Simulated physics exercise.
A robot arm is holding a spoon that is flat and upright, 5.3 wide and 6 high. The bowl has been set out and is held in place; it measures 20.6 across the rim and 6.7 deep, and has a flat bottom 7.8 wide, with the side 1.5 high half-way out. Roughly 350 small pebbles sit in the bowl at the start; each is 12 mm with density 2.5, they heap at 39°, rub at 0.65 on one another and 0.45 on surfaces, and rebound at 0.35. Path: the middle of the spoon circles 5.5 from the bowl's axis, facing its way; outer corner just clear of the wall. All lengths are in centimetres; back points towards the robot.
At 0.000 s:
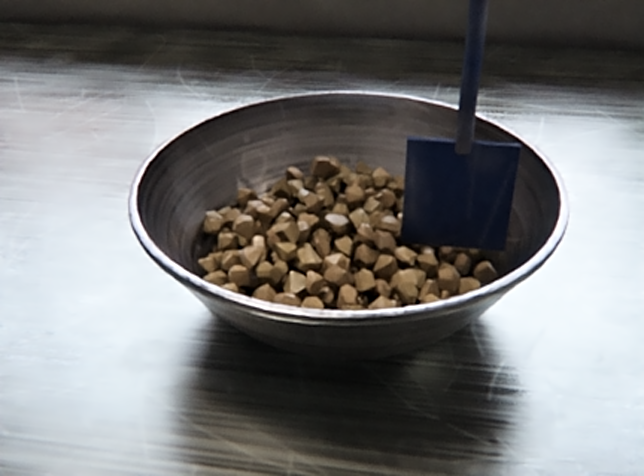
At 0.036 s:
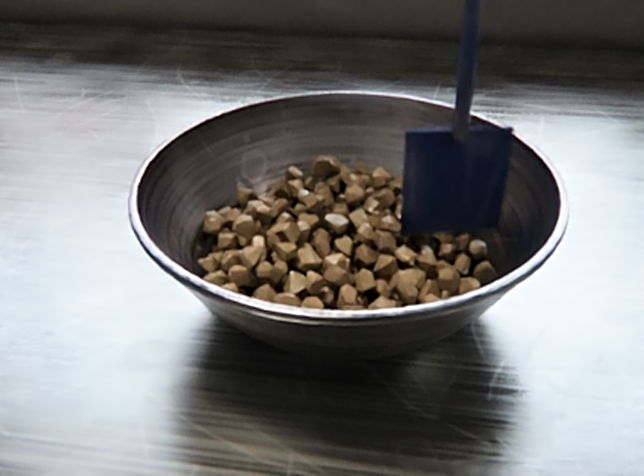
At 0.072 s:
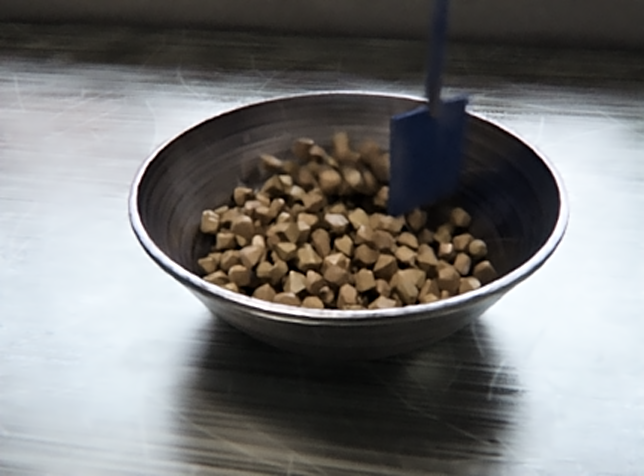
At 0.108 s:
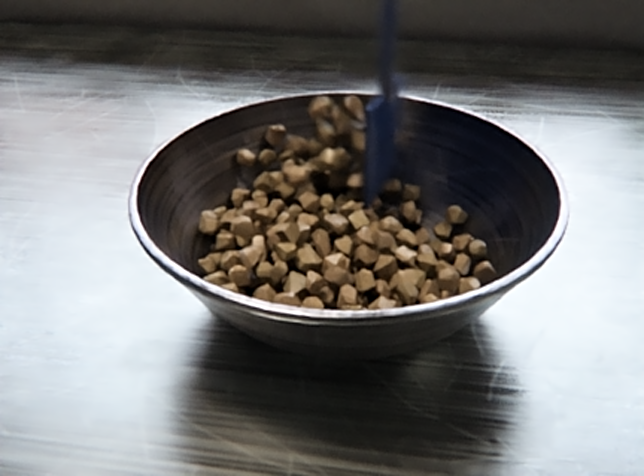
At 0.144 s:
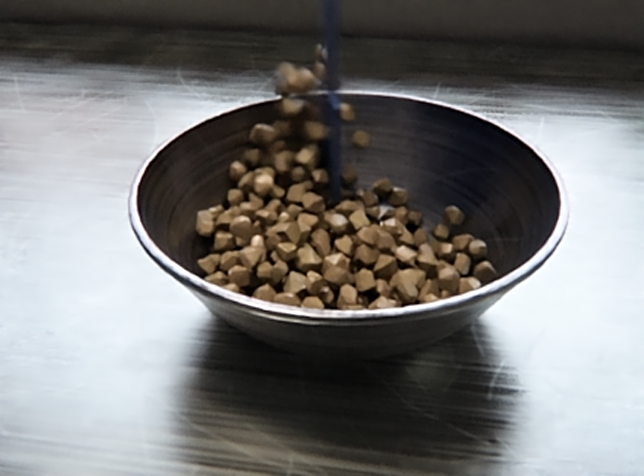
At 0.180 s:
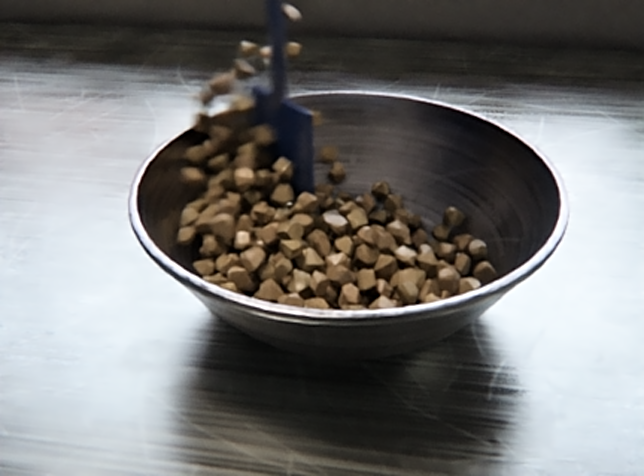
A blue spoon sweeps leftward around a metal bowl, pushing brown pebbles up the side.
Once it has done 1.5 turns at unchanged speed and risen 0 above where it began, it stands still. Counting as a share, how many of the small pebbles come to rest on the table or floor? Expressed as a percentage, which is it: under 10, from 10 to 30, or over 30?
The percentage is over 30.
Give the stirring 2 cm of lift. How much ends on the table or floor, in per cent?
I'd put it at about 20 per cent.
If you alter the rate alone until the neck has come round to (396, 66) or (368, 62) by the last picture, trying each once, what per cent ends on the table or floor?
Near 15 per cent for the first, near 20 per cent for the second.
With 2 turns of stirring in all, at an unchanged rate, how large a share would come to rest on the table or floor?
In that case some 50 per cent.
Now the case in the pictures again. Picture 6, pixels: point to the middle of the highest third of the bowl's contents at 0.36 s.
Upper-third centre: Approx. (429, 275) px.
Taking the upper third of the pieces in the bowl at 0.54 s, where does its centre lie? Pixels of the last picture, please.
It is centred roughly at (338, 148).
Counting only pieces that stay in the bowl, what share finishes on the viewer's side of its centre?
60 %.
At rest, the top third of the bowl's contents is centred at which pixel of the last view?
Roughly at pixel (282, 296).
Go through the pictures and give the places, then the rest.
In the first picture, spoon neck at (467, 112), 0° round; upper third of the load around (337, 232), from x 210 to 485, top at y 165; 347 in the bowl.
In the second picture, spoon neck at (464, 100), 14° round; upper third of the load around (337, 231), from x 210 to 485, top at y 165.
In the third picture, spoon neck at (435, 77), 45° round; upper third of the load around (330, 221), from x 210 to 485, top at y 145.
In the fourth picture, spoon neck at (386, 64), 76° round; upper third of the load around (319, 211), from x 210 to 485, top at y 105.
In the fifth picture, spoon neck at (331, 62), 107° round; upper third of the load around (296, 210), from x 205 to 485, top at y 55; 346 in the bowl, 1 in flight or on the tool.
In the sixth picture, spoon neck at (278, 71), 138° round; upper third of the load around (256, 209), from x 185 to 485, top at y 15; 340 in the bowl, 7 in flight or on the tool.
By 0.36 s, 292° round, highest piece 11 above the table; 289 in the bowl, 17 on the table or floor, 41 in flight or on the tool.
By 0.54 s, 86° round, highest piece 10 above the table; 239 in the bowl, 78 on the table or floor, 30 in flight or on the tool.
By 0.82 s, 180° round, highest piece 6 above the table; 209 in the bowl, 137 on the table or floor, 1 in flight or on the tool.
By 1.52 s, 180° round, highest piece 6 above the table; 209 in the bowl, 138 on the table or floor.
Final count, 209 in the bowl, 138 on the table or floor. That is 40 % on the table or floor.
